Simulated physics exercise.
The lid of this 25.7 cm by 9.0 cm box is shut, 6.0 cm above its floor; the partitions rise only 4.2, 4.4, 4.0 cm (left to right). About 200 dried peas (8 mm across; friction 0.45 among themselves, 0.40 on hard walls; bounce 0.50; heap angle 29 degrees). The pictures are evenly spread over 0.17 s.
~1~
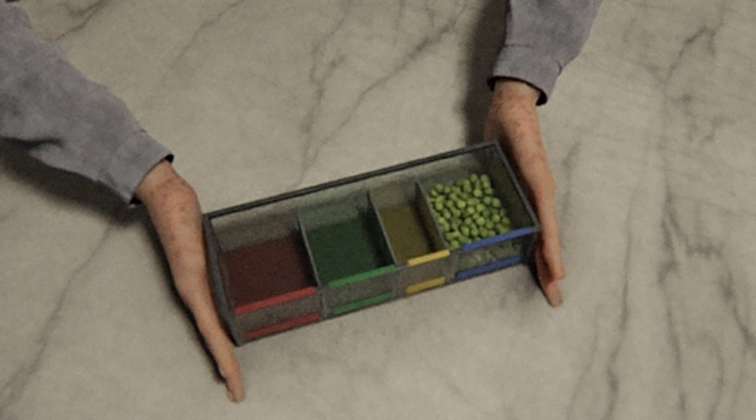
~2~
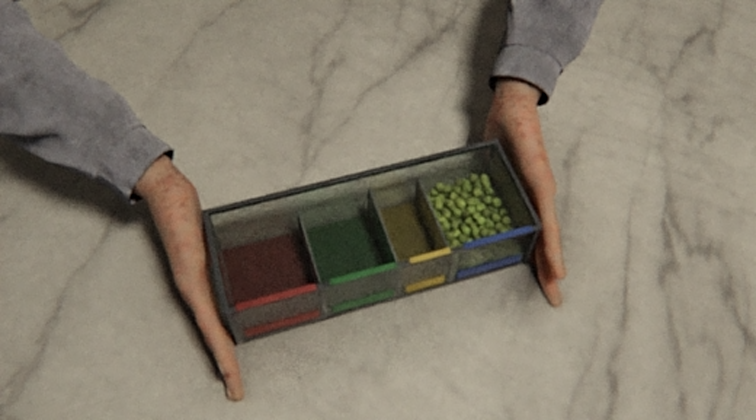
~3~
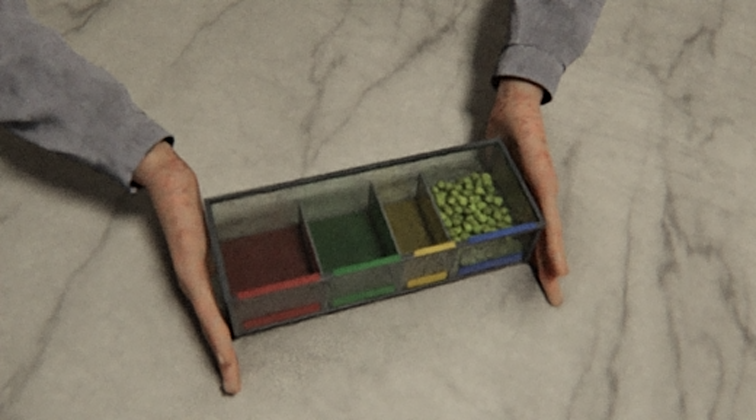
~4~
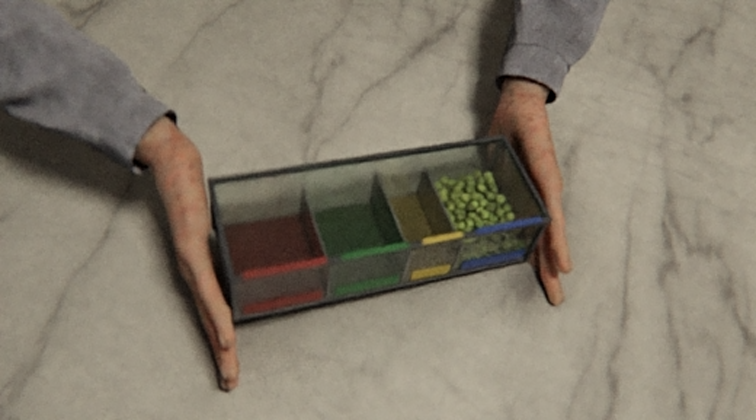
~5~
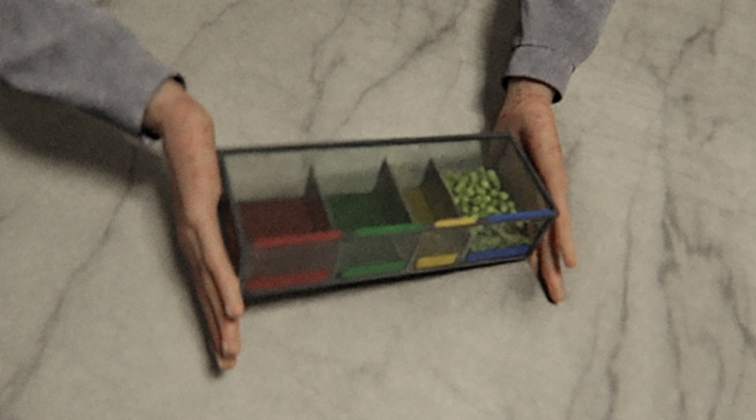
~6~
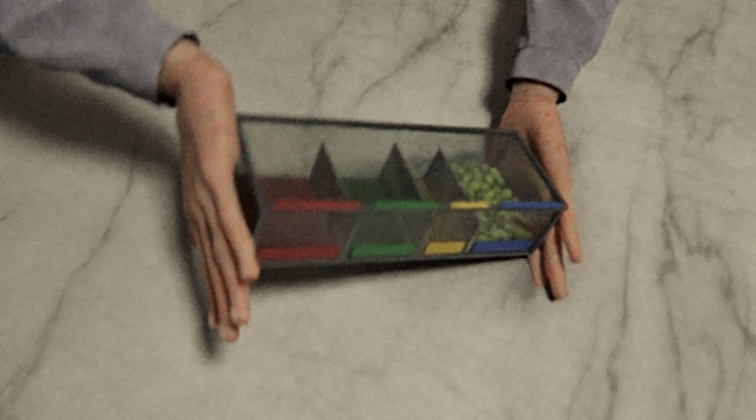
Two hands tilting a clear divided box on a marble surface, raising its left end while green peas stay in the blue-marked compartment.
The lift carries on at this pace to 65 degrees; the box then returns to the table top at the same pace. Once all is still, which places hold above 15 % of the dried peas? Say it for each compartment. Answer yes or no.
Red: No, blue: Yes, green: No, yellow: No.
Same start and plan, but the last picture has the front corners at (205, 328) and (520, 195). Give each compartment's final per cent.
Red 0, blue 65, green 10, yellow 20.
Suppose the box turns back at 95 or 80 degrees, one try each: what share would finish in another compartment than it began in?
Some 0 and 0 per cent.
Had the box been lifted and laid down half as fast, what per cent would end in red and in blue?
Red 0; blue 100.
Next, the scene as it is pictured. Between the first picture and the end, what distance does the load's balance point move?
Roughly 1.0 cm.
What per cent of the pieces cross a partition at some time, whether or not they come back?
Roughly 0 per cent.
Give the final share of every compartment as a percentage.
Red 0, blue 100, green 0, yellow 0.
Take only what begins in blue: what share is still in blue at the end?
About 100 per cent.
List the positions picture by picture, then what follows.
Box tilt 0 degrees, front corners at (228, 313) and (535, 228); blue 100 %, in the first frame.
Box tilt 1 degrees, front corners at (229, 310) and (536, 226), in the second frame.
Box tilt 4 degrees, front corners at (230, 298) and (540, 223), lowest corner right back, in the third frame.
Box tilt 9 degrees, front corners at (234, 278) and (546, 218), lowest corner right back, in the fourth frame.
Box tilt 17 degrees, front corners at (246, 245) and (554, 212), lowest corner right back, in the fifth frame.
Box tilt 24 degrees, front corners at (265, 207) and (562, 206), lowest corner right back; blue 100 %, in the sixth frame.
Then, 0.30 s after the last picture, tilt 62 degrees; blue 100 %.
Then, 0.49 s after the last picture, tilt 24 degrees; blue 100 %.
Then, 0.81 s after the last picture, tilt 0 degrees; blue 100 %.
In the end, red 0 %, blue 100 %, green 0 %, yellow 0 %.
